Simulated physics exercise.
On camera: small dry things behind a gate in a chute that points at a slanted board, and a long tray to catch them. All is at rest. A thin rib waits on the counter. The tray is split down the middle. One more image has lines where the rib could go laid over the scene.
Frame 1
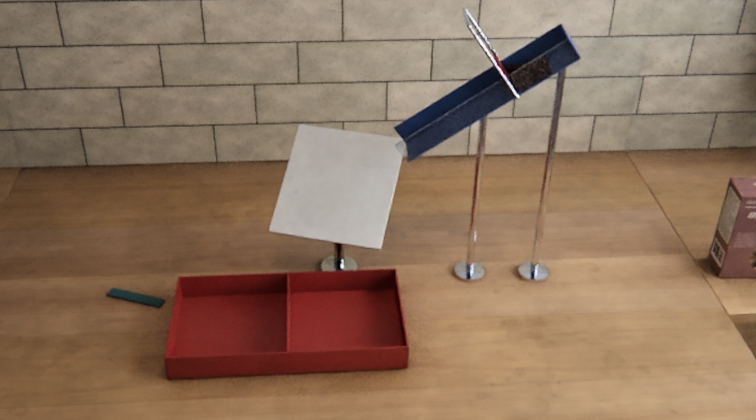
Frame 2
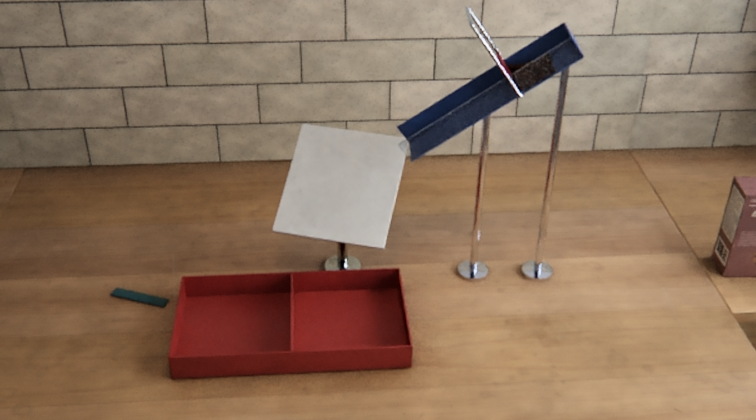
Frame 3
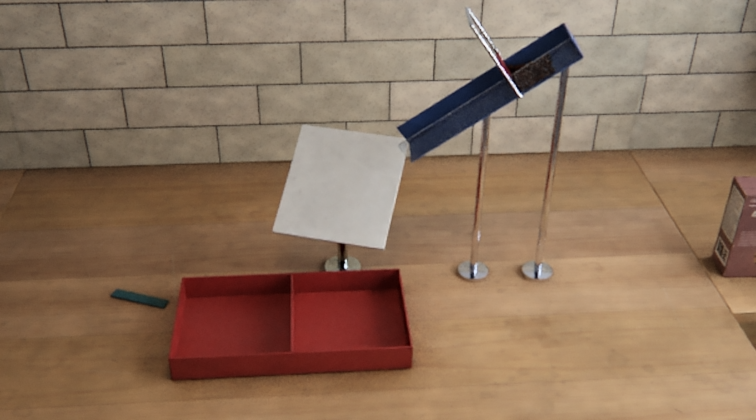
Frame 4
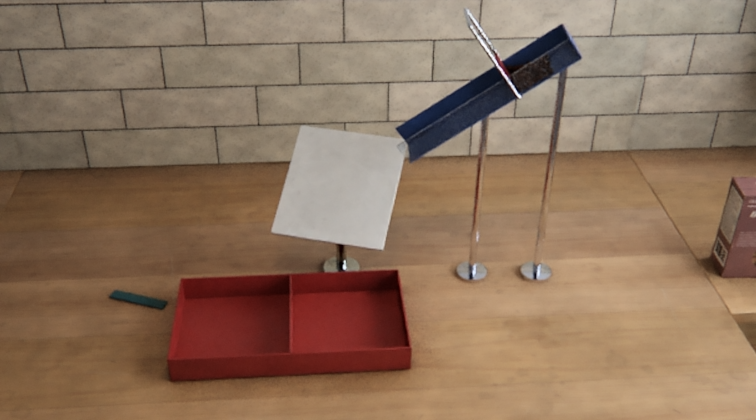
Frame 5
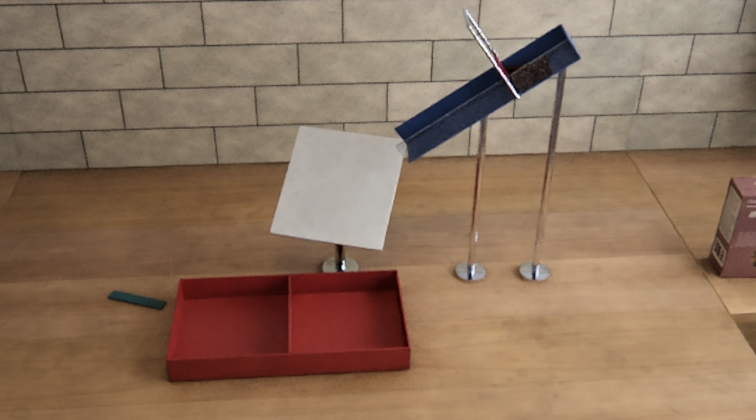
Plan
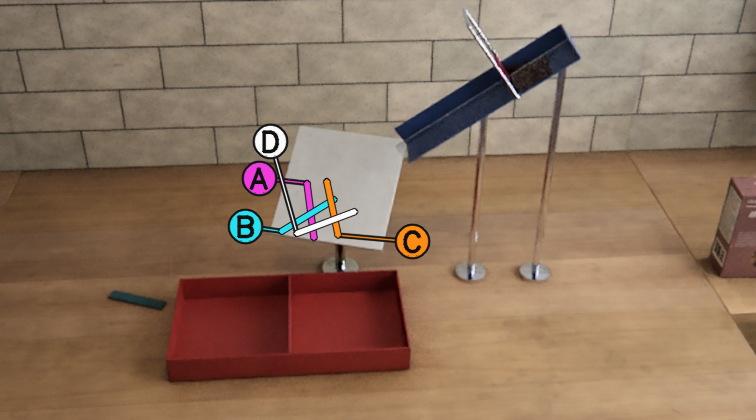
Nothing moves in the scene apart from a very slight shift of the whole view. Small dark pieces sit behind a closed gate in a sloping blue chute on two metal stands, beside a tilted white board, while a divided red tray and a thin green strip rest on the wooden counter.
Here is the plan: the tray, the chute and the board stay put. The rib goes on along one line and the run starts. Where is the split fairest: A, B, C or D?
The answer is line B.
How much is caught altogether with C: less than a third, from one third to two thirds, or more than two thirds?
More than two thirds.
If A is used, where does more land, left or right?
The right half.
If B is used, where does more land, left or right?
The left half.
On the marked copy, line A from (306, 183) to (313, 237); line B from (333, 199) to (281, 231); line C from (326, 181) to (338, 235); line D from (354, 211) to (296, 233).
If A is chosen, of what is caught, just a few in the left half, almost all in the right.
If B is chosen, of what is caught, roughly two thirds in the left half, roughly a third in the right.
If C is chosen, of what is caught, about a tenth in the left half, almost all in the right.
If D is chosen, of what is caught, the larger part in the left half, about a tenth in the right.
